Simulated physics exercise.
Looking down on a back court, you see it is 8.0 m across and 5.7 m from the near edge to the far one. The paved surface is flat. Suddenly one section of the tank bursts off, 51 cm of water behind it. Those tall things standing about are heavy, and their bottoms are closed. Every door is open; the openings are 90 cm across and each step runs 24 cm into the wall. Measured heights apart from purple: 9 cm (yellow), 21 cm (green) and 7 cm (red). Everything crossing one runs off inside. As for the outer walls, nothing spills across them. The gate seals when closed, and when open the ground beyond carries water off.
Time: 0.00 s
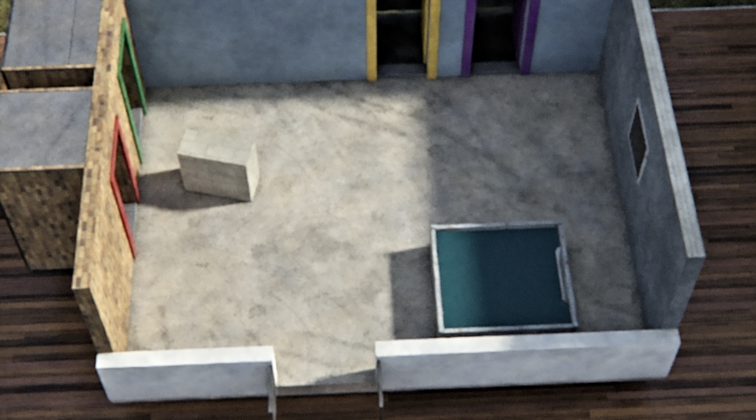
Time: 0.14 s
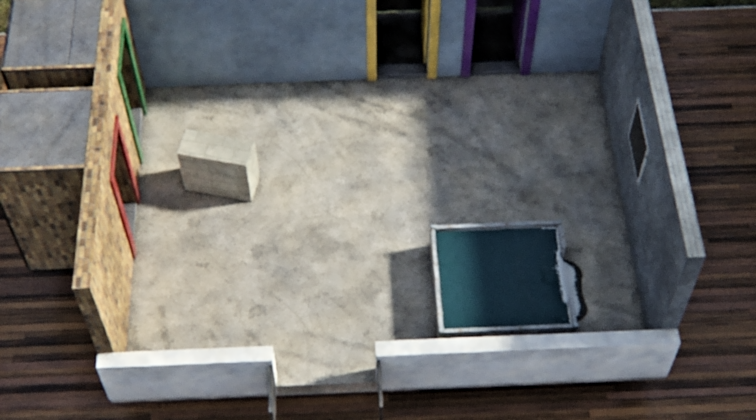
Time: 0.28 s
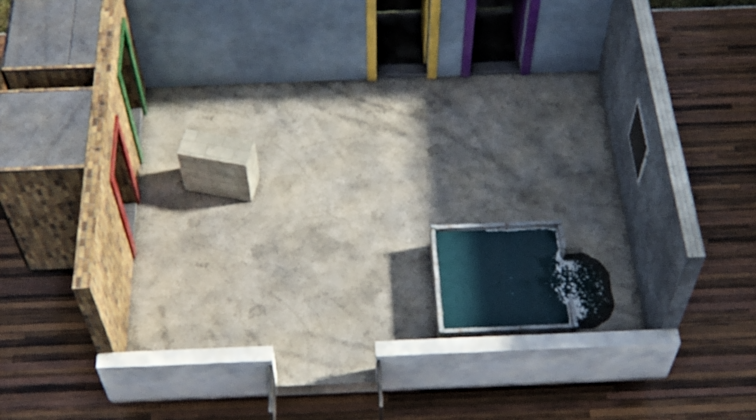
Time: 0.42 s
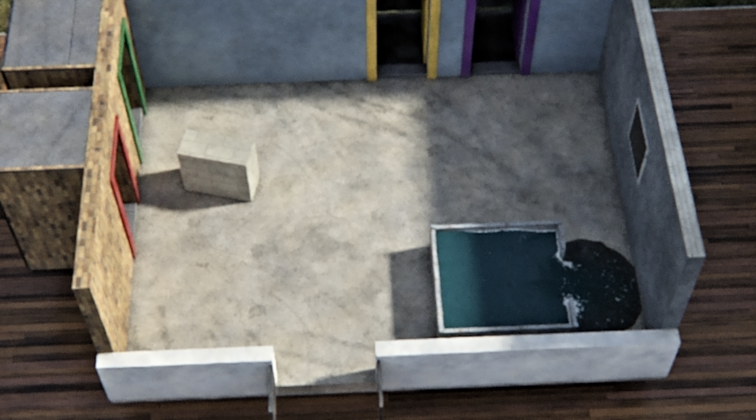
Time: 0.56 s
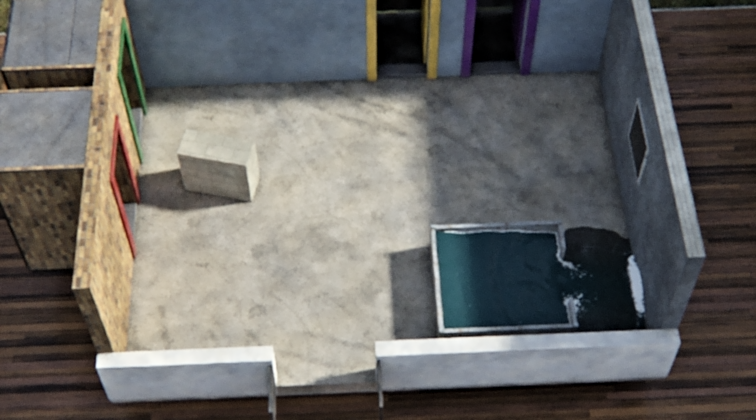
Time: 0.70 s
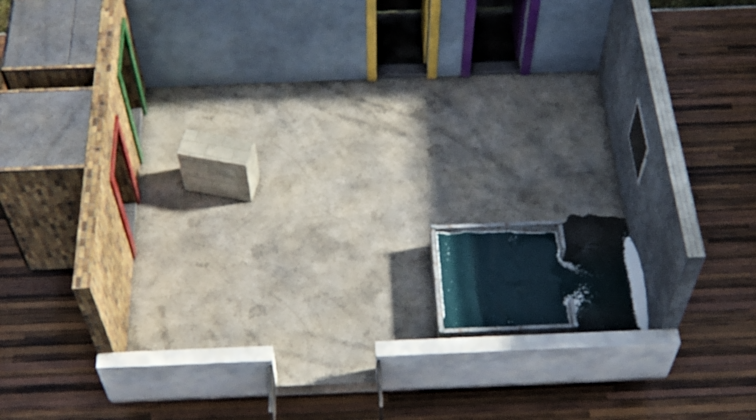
At the start, still blue-green water fills a rectangular tank in the lower right of a roofless walled court. Water then bursts through the tank's right side, foaming at the gap, and spreads as a dark rounded patch over the floor, reaching the right wall and widening along it toward the back.
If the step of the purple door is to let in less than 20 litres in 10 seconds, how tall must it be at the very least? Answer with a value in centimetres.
At the very least, close to 7.5 cm.
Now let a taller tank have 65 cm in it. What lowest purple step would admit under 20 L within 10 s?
10.5 cm.
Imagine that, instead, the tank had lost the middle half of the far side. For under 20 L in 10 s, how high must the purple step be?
Some 13.5 cm.
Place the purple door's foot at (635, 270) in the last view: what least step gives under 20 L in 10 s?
It needs about 28 cm.
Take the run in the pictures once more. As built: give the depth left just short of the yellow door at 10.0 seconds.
Lab note: Depth approx. 4.5 cm.
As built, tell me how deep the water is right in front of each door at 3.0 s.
Depths in cm: Yellow 0, green 0, purple 7, red 0.
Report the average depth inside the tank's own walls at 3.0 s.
26 cm, roughly.
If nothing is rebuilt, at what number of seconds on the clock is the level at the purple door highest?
Peak time: About 3.6 s.
After 1.4 s water covers 10 % of the floor, deepest (42 cm) near (645, 345); it has not reached the purple door.
After 3.0 s water covers 25 % of the floor, deepest (26 cm) near (636, 295); 7 cm at the purple door, 0 litres in over its 7 cm step.
After 10.0 s water covers 85 % of the floor, deepest (10 cm) near (632, 275); 7 cm at the purple door, 26 litres in over its 7 cm step.
At the purple door as built, the water arrived by 2.9 s and peaked near 11 cm at 3.6 s.
Run again over the same 10 s with other heights there, 40 litres in over 6 cm, 7 litres over 9 cm. The limit of 20 litres is kept from about 7.5 cm up.
